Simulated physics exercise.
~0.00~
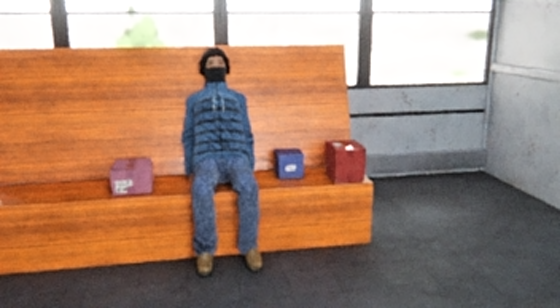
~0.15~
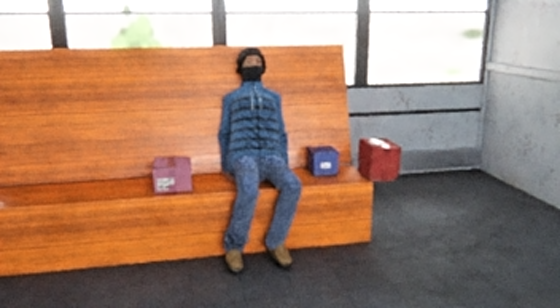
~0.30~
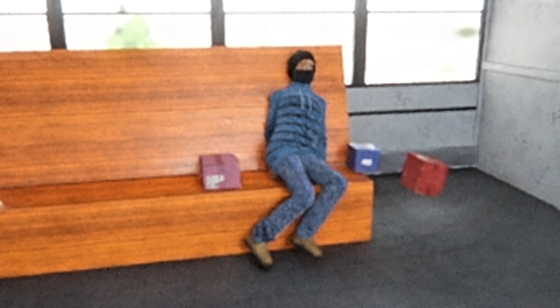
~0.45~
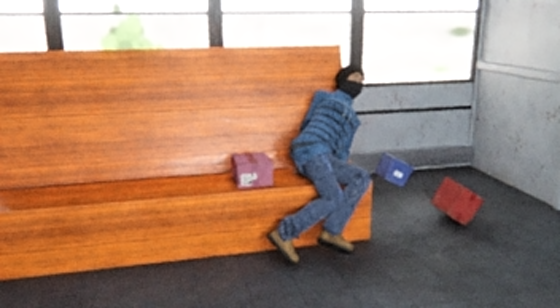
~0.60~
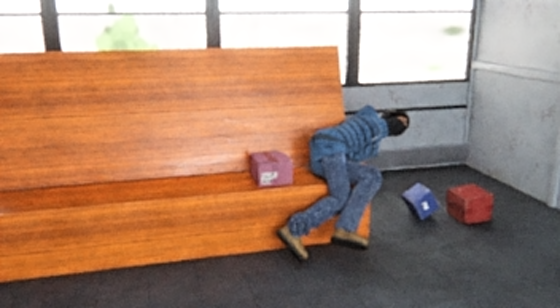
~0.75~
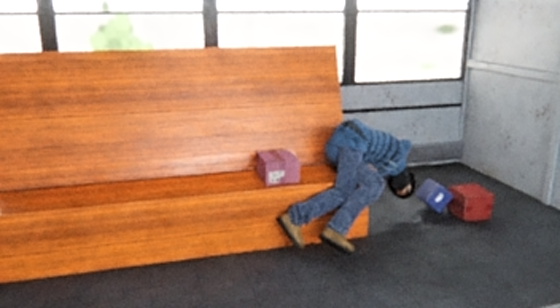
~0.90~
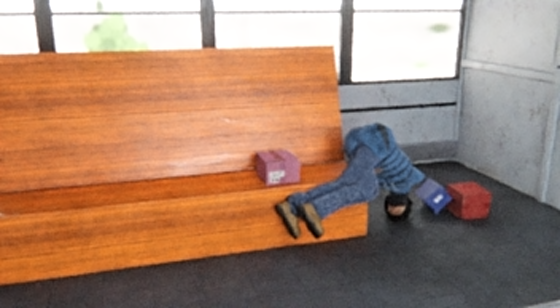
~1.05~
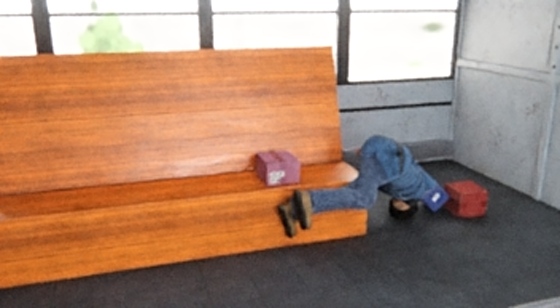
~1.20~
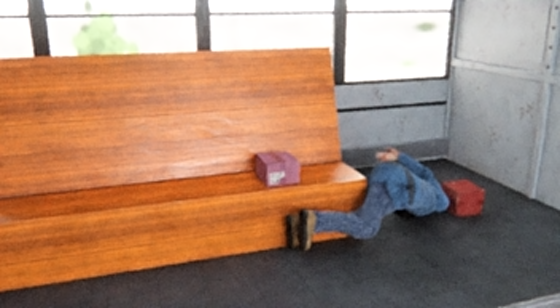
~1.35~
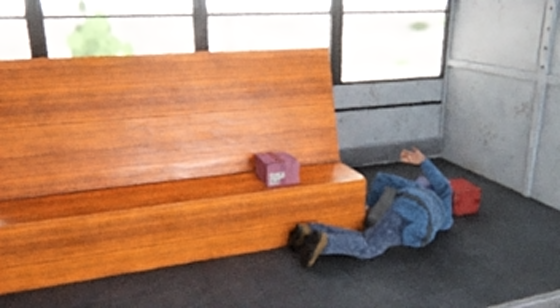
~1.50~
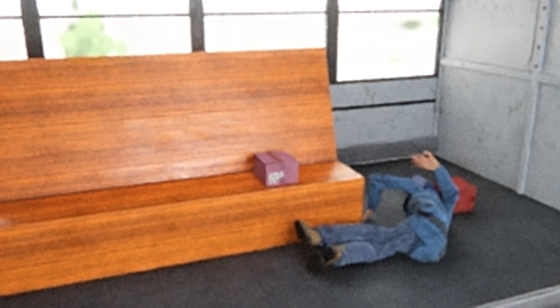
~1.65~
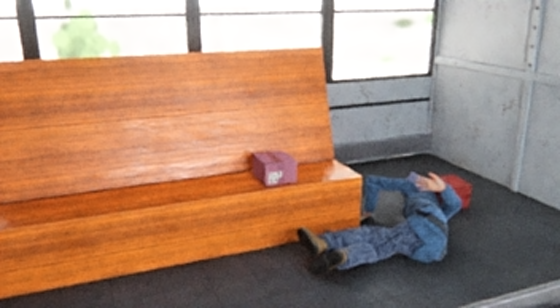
A slumped commuter slides right along the bench, topples off its end and lies crumpled on the floor.
